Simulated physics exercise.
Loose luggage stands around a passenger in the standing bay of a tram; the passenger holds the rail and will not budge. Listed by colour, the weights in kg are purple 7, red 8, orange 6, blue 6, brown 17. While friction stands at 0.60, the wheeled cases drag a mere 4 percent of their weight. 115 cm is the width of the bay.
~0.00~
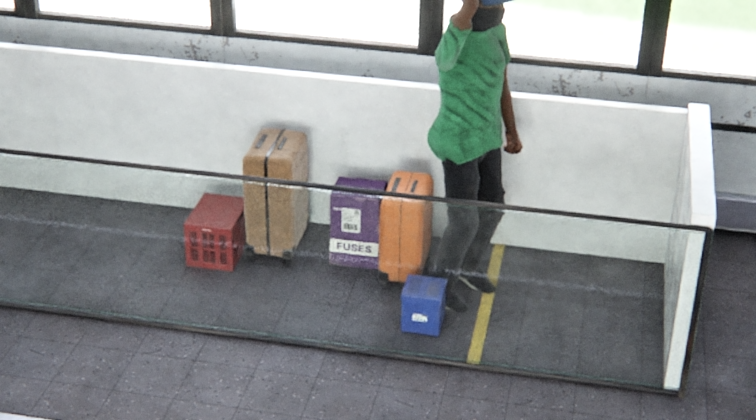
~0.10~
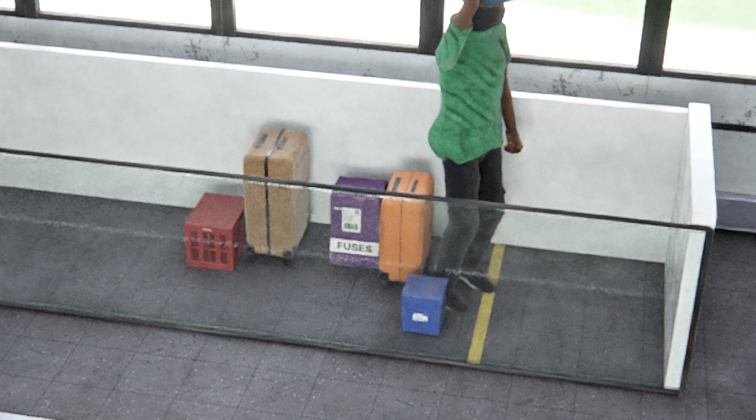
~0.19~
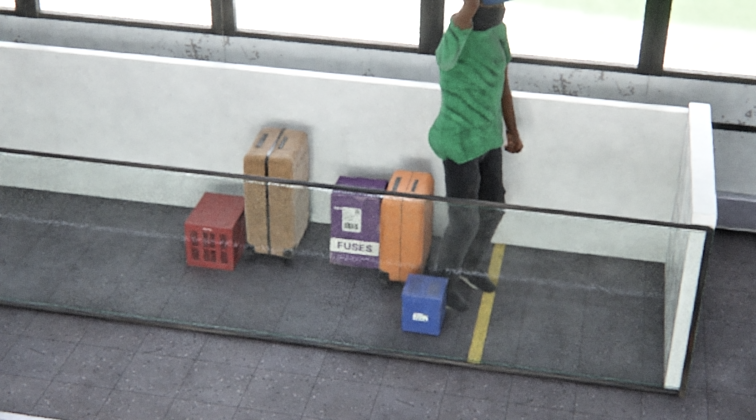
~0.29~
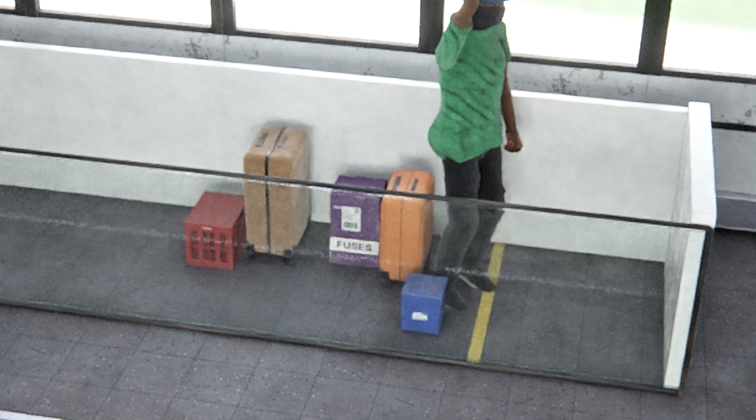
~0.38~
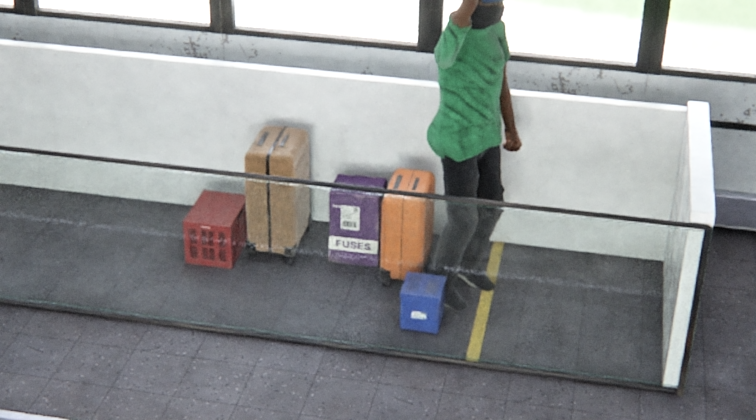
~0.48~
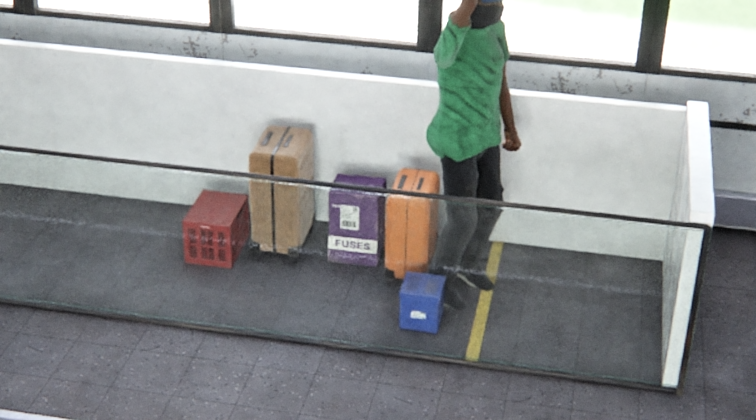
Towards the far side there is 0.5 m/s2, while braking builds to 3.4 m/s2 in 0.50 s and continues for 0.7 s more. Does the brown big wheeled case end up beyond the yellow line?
No.
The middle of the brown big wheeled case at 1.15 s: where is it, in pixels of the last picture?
Look around (356, 193) and it's there.
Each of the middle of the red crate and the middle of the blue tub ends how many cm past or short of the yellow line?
So the red crate stops 150 cm short, while the blue tub stops 30 cm short.
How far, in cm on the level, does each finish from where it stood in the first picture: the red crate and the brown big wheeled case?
Red crate about 0, brown big wheeled case about 45.
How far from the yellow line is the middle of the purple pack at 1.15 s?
Around 50 cm shy of the mark.
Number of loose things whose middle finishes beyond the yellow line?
In all, 0.
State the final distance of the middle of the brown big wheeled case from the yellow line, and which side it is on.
Short side, near 75 cm.
After 0.75 s the brown big wheeled case is 98 cm short of the yellow line, tilted 0°, near (315, 195) in the last picture's view.
After 1.15 s the brown big wheeled case is 77 cm short of the yellow line, tilted 0°, near (356, 193) in the last picture's view.
After 1.65 s the brown big wheeled case is 77 cm short of the yellow line, tilted 0°, near (356, 193) in the last picture's view; the orange small wheeled case 18 cm short of the yellow line, tilted 0°.
At rest, 2.0 s, purple pack stops short of the yellow line; red crate stops short of the yellow line; orange small wheeled case stops short of the yellow line; blue tub stops short of the yellow line; brown big wheeled case stops short of the yellow line.
